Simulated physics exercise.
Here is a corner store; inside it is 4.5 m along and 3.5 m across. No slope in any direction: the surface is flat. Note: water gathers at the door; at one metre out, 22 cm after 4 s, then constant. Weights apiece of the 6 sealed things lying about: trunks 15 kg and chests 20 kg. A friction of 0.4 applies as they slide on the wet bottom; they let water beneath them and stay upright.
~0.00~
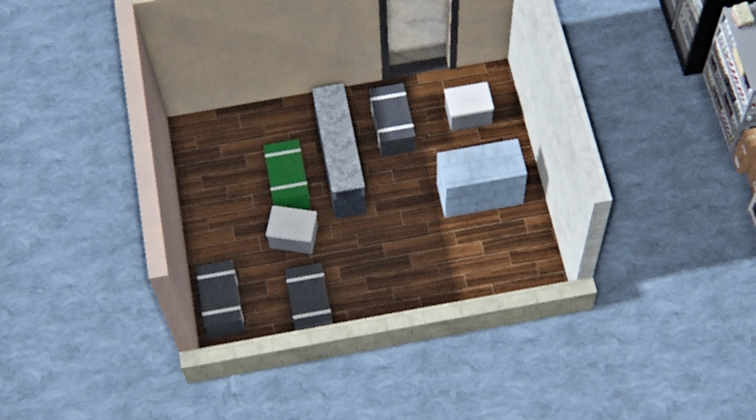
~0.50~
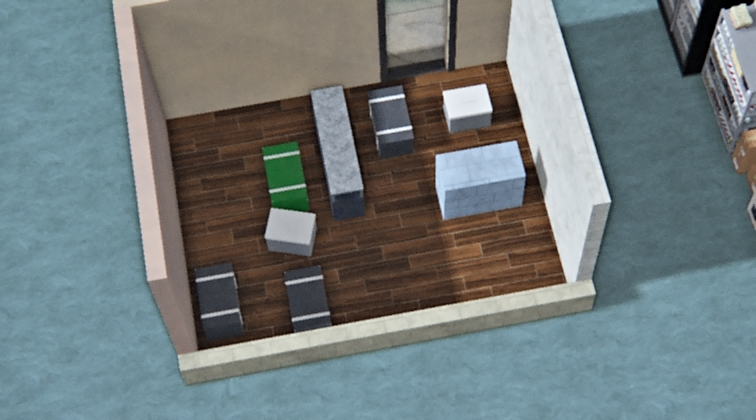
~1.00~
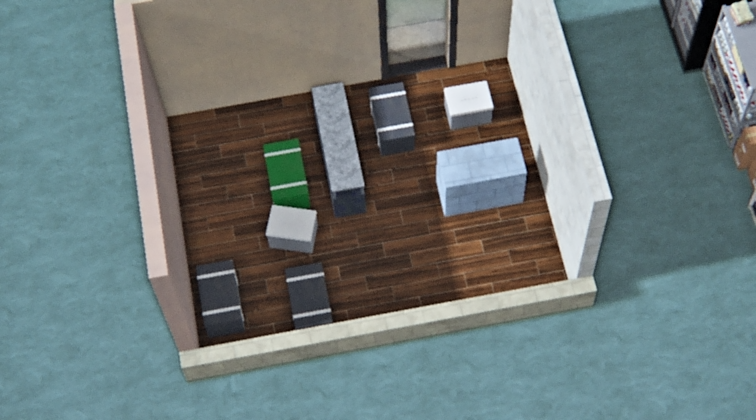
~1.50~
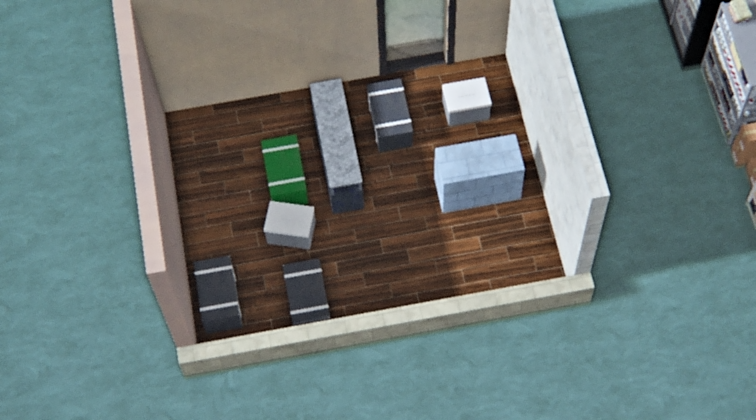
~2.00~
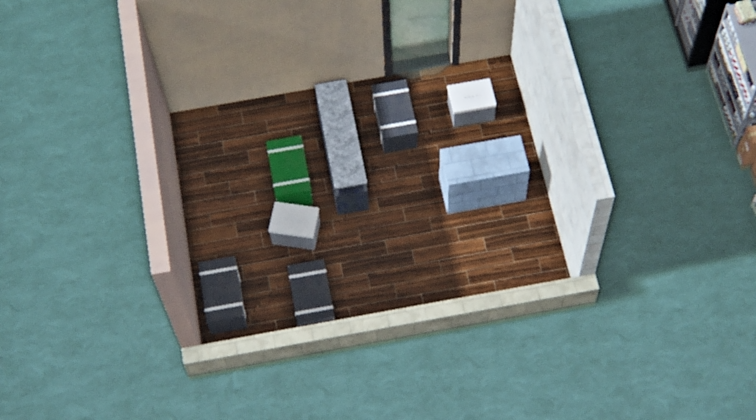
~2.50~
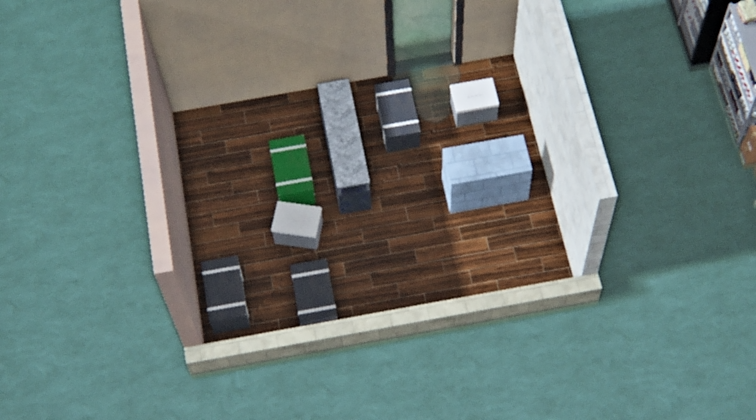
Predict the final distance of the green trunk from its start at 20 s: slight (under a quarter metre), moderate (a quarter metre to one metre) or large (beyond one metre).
Large.
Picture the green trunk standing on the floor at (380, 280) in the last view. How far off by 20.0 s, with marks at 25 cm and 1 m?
I'd say it goes a long distance.
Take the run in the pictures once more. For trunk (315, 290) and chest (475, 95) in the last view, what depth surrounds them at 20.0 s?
I'd put it at 11 cm and 15 cm respectively.
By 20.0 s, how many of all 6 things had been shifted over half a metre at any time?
6.
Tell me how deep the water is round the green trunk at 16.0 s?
About 9 cm.
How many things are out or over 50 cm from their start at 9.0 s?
I make it 3 by then.
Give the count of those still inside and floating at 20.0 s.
By my count, 6.
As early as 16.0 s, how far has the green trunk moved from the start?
Close to 50 cm.
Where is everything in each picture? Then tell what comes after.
The green trunk at (286, 169), on the bottom; 0.0 m2 under water; 0 of 6 have shifted, in the first picture.
The green trunk at (285, 172), on the bottom; 0.0 m2 under water; 0 of 6 have shifted, in the second picture.
The green trunk at (286, 169) rests on the ground; water covers 0.0 m2; 0 of 6 have shifted, in the third picture.
The green trunk at (284, 165), on the bottom; water covers 0.0 m2; 0 of 6 have shifted, in the fourth picture.
The green trunk at (288, 166), on the bottom; water covers 0.0 m2; 0 of 6 have shifted, in the fifth picture.
The green trunk at (291, 165) rests on the ground; water covers 0.4 m2; 0 of 6 have shifted, in the sixth picture.
After 4.0 s the green trunk is near (291, 165), 0.0 m from its start, aground; 0 afloat.
After 9.0 s the green trunk is near (291, 165), 0.0 m from its start, aground; 2 afloat.
After 16.0 s the green trunk is near (317, 185), 0.5 m from its start, afloat; 5 afloat.
After 20.0 s the green trunk is near (251, 273), 1.6 m from its start, afloat; 6 afloat.
